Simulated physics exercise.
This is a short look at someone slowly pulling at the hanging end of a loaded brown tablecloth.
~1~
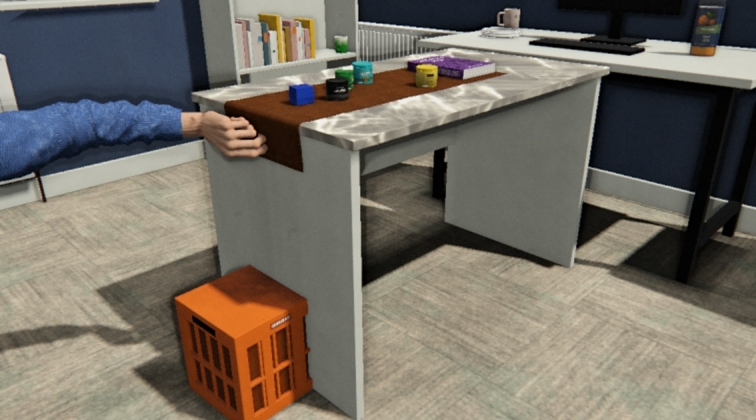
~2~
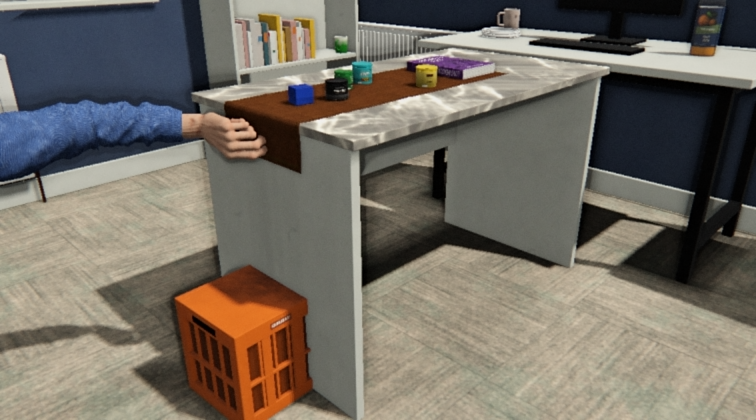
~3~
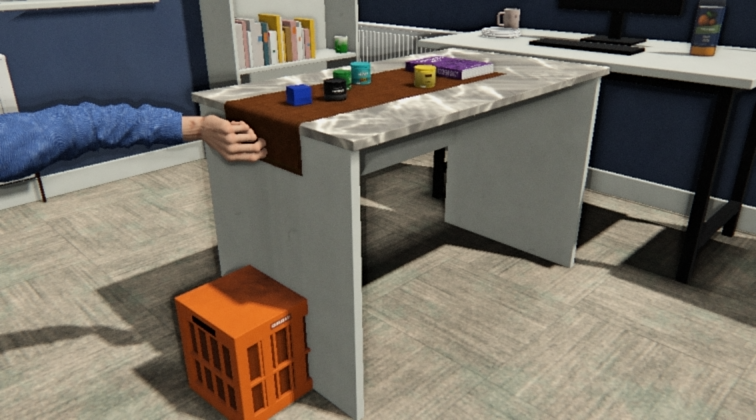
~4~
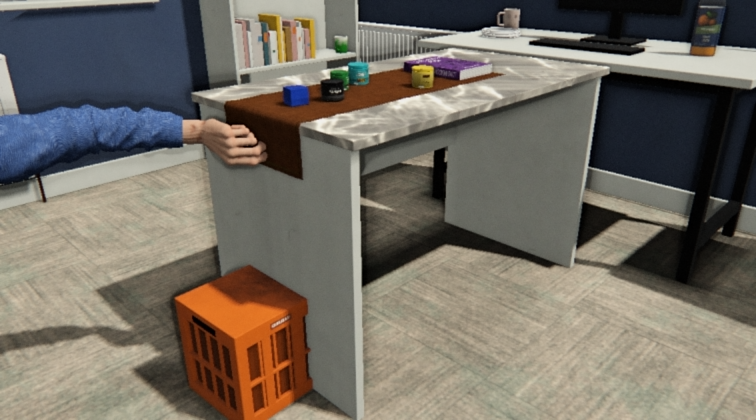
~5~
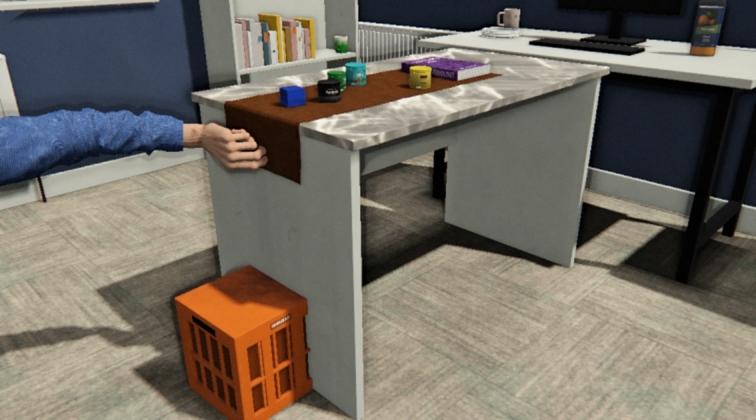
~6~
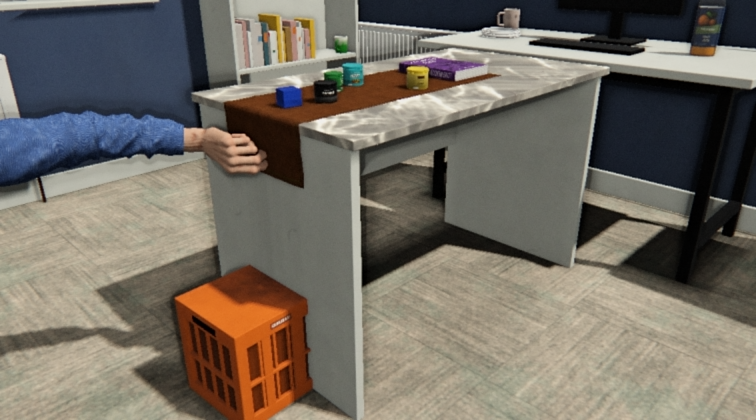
A hand slowly pulling the hanging end of a brown cloth downward, the blue cube and small pots shifting slightly left with it.
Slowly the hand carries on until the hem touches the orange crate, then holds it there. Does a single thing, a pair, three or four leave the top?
Three items fall.
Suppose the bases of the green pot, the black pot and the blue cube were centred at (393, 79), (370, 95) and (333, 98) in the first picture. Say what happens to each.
Note - green pot retained, black pot lost, blue cube lost.
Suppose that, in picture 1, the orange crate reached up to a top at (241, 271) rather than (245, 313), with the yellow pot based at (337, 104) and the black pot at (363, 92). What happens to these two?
The yellow pot? Lost. The black pot? Safe.
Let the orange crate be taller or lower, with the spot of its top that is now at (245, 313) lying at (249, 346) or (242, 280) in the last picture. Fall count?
That would be 4 and 2.
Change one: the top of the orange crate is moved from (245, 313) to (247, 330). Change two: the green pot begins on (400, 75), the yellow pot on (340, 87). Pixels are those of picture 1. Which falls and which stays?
Outcome for the green pot: It stays. Outcome for the yellow pot: It is lost.
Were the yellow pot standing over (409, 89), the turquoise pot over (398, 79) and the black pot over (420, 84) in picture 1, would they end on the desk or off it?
The yellow pot survives; the turquoise pot survives; the black pot does not fall.
Soon after, hem near (266, 217); blue cube gone.
After that, hem near (269, 274); blue cube and black pot gone.
In the end, hem on the crate; blue cube, black pot and green pot gone. It carries off three.
